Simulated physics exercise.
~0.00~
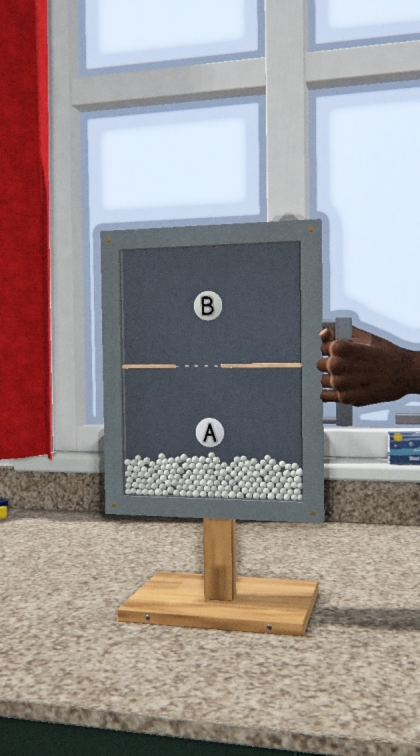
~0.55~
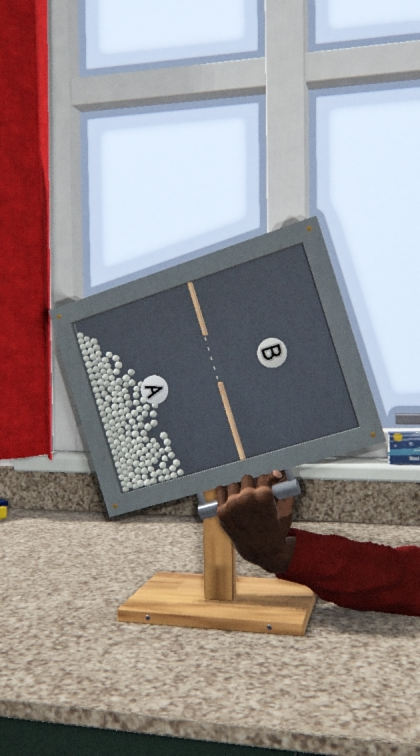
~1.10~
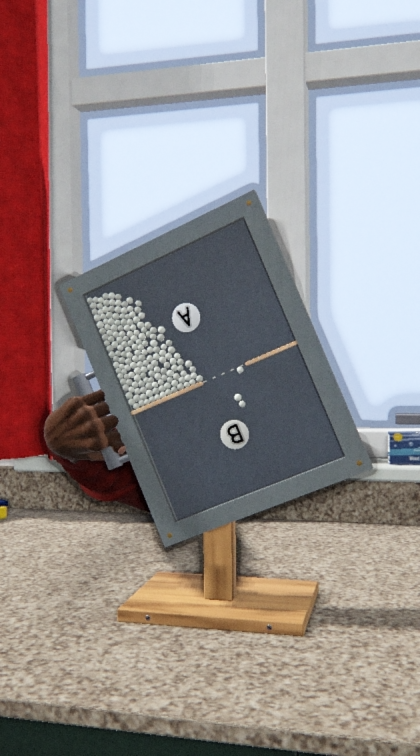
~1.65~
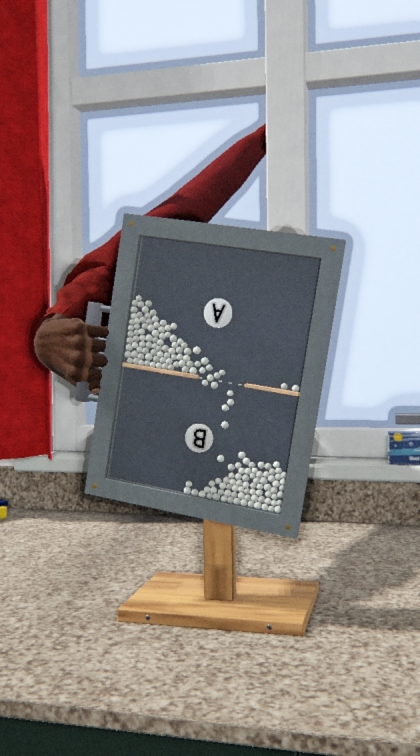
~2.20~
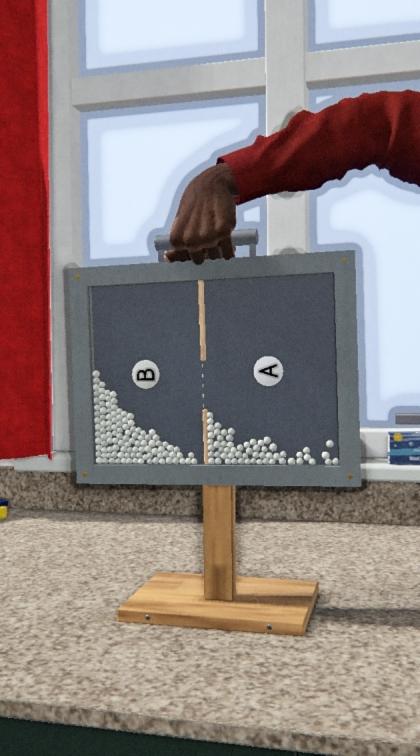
A flat grey case of small white beads stands on a wooden stand by a window, with chamber B above chamber A and all the beads lying in A. A hand gripping a handle at its right side turns it clockwise, passing underneath as the beads slump into a slope. With the hand now at the left and A uppermost, a few beads slip through the gap in the divider. More pour down and heap up in B. The hand carries the turn on to the top, leaving the case sideways, with a larger sloping pile in B at left and a smaller one in A at right.
